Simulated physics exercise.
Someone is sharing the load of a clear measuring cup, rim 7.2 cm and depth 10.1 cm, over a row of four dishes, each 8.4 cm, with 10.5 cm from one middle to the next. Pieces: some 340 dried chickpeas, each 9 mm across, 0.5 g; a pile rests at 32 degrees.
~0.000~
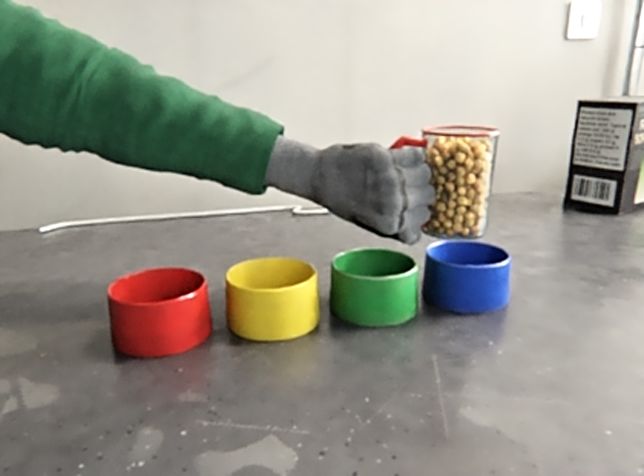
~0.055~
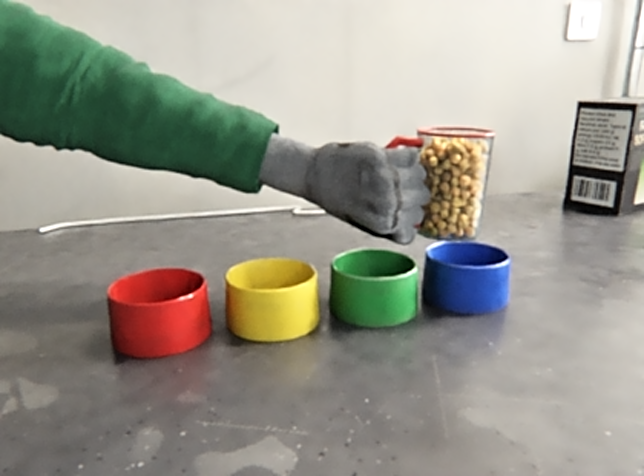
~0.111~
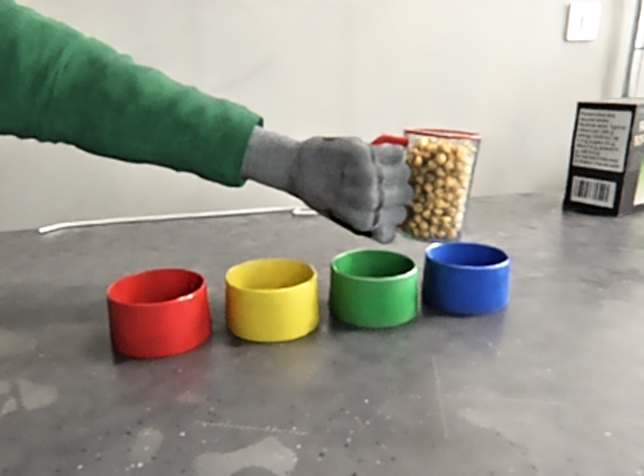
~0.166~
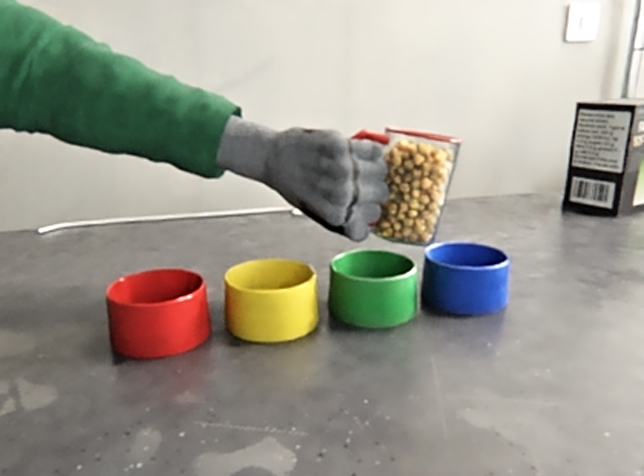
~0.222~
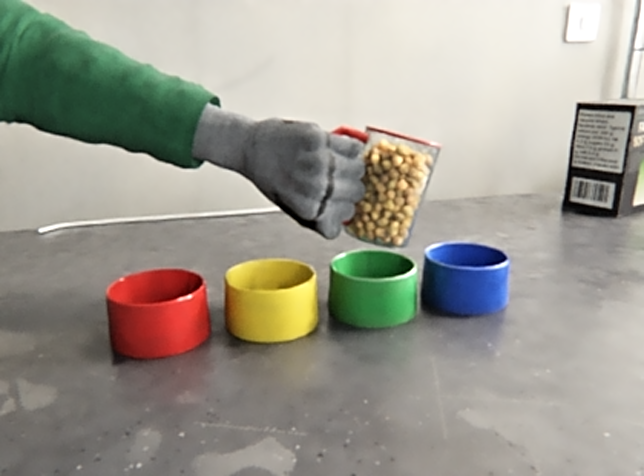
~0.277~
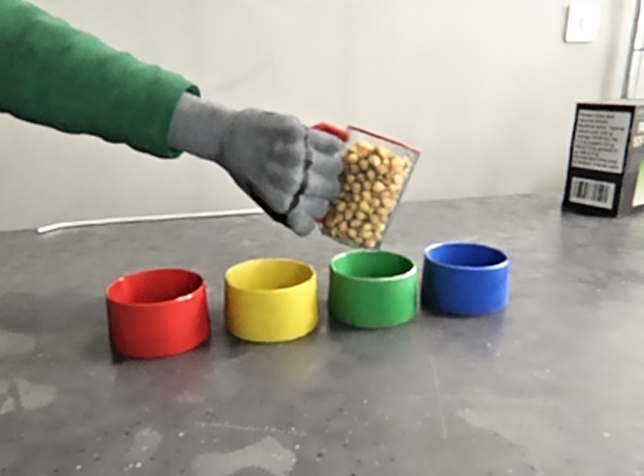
Gloved hand in a green sleeve moving a clear cup of chickpeas left above four coloured dishes while tilting it to the right.
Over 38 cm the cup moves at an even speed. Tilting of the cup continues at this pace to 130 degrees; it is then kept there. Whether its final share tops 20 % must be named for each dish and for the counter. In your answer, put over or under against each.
Red - over; blue - under; green - under; yellow - under; counter - over.
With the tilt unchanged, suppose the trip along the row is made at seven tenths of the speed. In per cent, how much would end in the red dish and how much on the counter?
Shares: Red 60, counter 40.
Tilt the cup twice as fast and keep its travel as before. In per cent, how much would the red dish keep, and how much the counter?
Then the red dish would get 60 and the counter 30.
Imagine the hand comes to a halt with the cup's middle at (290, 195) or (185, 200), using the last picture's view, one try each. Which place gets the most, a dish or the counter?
Green; yellow.
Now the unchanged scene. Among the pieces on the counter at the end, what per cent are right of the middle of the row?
Near 0 percent ends up there.
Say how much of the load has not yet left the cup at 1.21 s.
I'd put it at roughly 90 per cent.
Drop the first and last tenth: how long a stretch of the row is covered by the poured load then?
Length: Approx. 9 cm.
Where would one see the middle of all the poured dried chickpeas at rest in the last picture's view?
Resting centre estimate: Around (146, 317).
After 0.84 s, tilt 72 degrees; cup holds 100 %.
After 1.21 s, tilt 106 degrees; cup holds 90 %, red 10 %.
After 1.68 s, tilt 130 degrees; cup holds 0 %, red 70 %.
At rest (2.3 s), red 70 %, blue 0 %, green 0 %, yellow 0 %, counter 30 %.
